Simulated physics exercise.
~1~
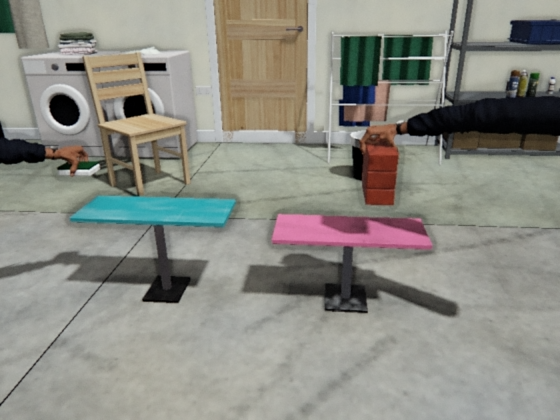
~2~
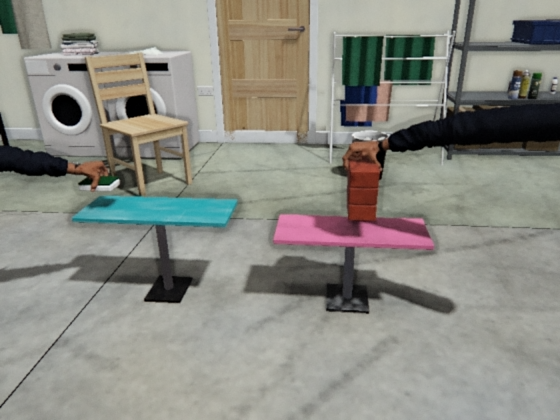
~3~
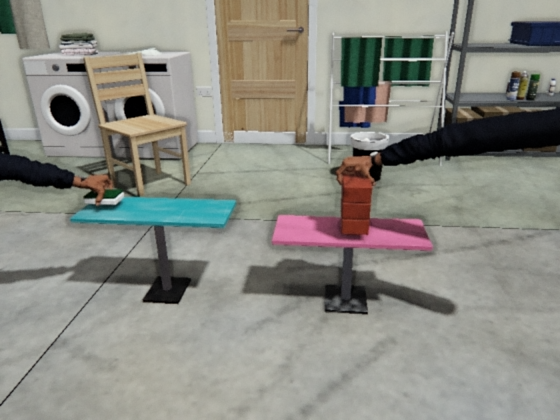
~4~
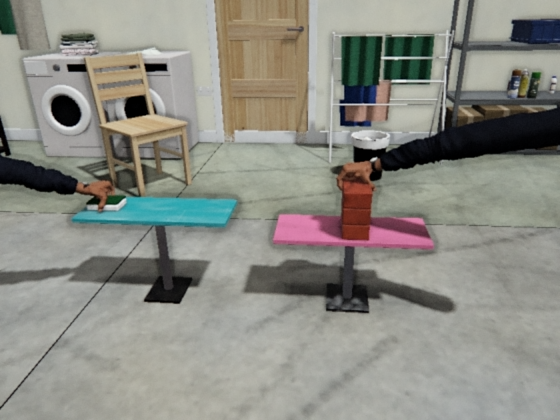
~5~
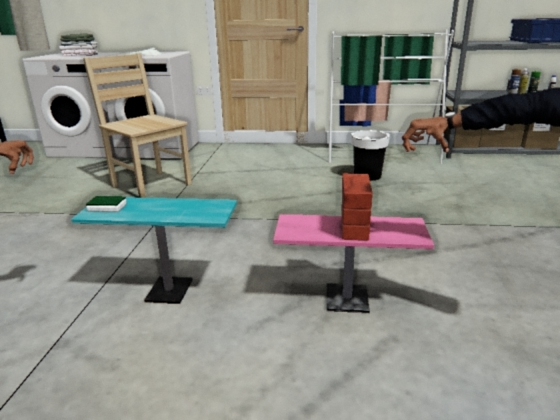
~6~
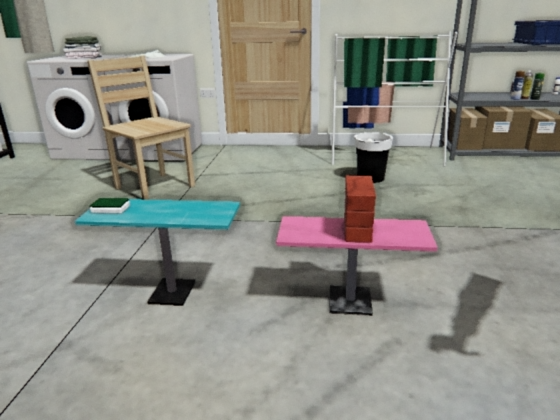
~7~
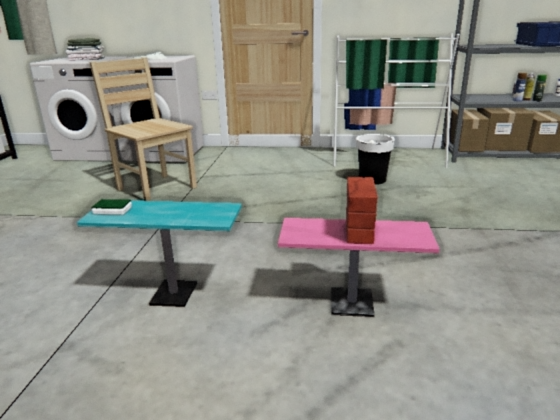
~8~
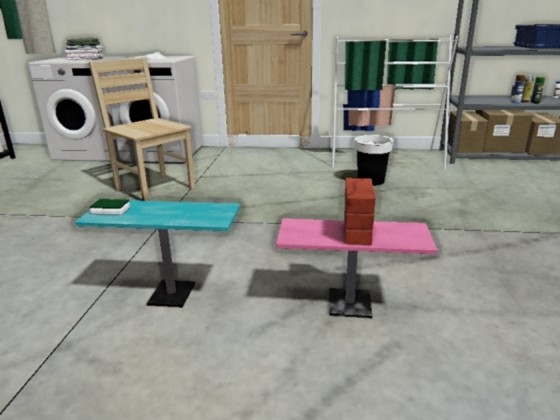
Two hands setting a small green-and-white block on a turquoise stand and red bricks on a pink stand, then withdrawing, both stands staying steady.
